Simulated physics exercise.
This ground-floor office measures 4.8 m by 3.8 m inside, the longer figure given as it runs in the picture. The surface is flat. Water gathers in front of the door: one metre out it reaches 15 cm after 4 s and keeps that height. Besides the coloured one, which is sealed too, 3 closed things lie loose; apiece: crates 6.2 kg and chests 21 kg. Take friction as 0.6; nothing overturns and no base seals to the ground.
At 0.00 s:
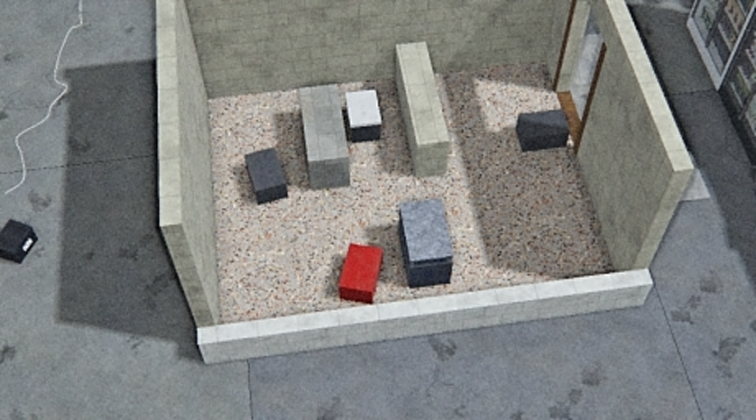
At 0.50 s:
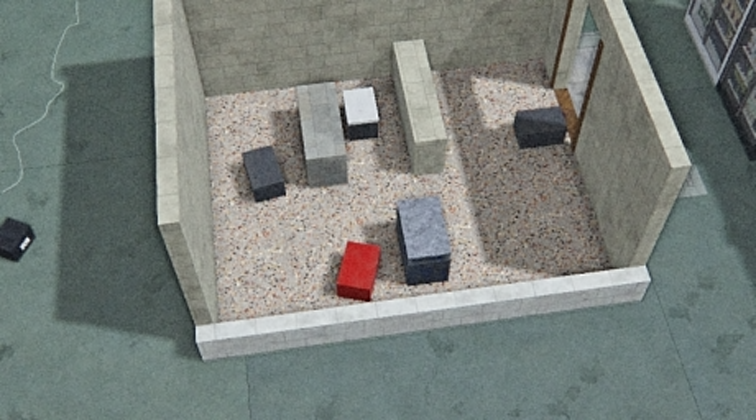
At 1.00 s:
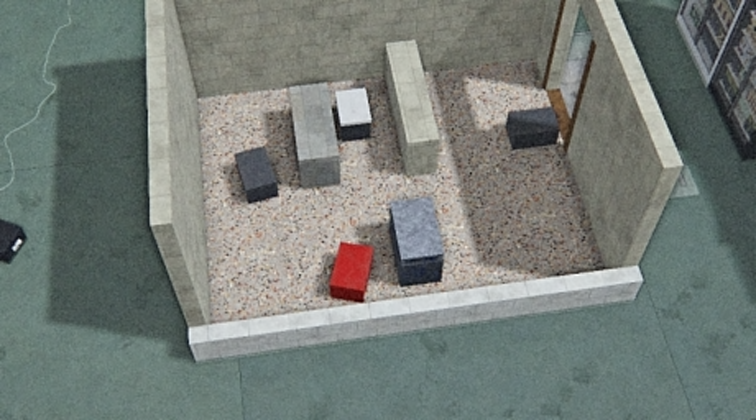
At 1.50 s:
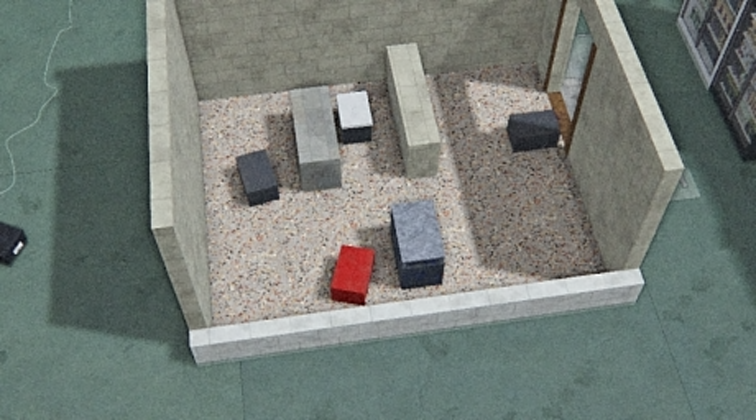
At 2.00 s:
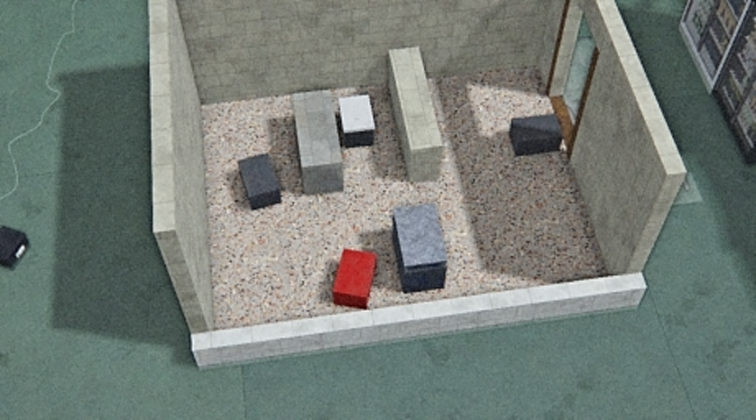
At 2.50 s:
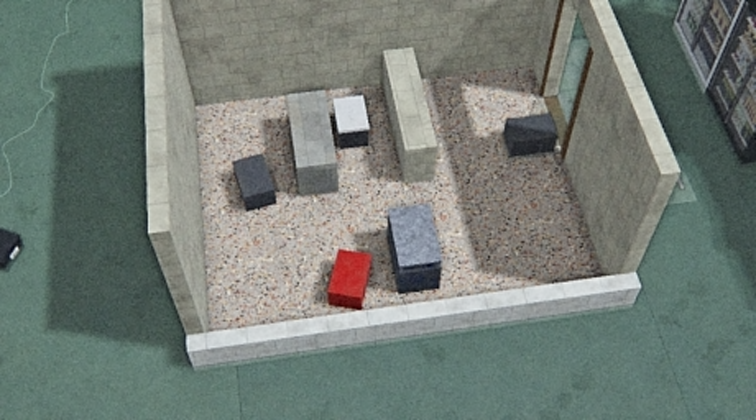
Red crate resting among grey and dark blocks in a roofless walled room, nothing inside moving as the view shifts slightly.
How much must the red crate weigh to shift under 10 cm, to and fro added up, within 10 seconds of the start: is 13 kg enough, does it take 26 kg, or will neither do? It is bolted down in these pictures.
For it, the lower weight is enough.
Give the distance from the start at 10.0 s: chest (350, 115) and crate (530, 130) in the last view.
In that order: 0 cm, 200 cm.
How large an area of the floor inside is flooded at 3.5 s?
About 1.5 m2.
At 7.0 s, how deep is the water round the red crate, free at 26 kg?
Roughly 0 cm.
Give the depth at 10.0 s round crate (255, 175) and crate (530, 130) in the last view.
About 1 and 8 cm.
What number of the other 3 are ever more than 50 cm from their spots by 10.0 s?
1 of them.
After 3.5 s the red crate would be 0 cm from its start with 13 kg and 0 cm from its start with 26 kg; 0 cm of water round it then.
After 4.5 s the red crate would be 0 cm from its start with 13 kg and 0 cm from its start with 26 kg; 0 cm of water round it then.
After 7.0 s the red crate would be 0 cm from its start with 13 kg and 0 cm from its start with 26 kg; 0 cm of water round it then.
After 10.0 s the red crate would be 0 cm from its start with 13 kg and 0 cm from its start with 26 kg; 2 cm of water round it then.
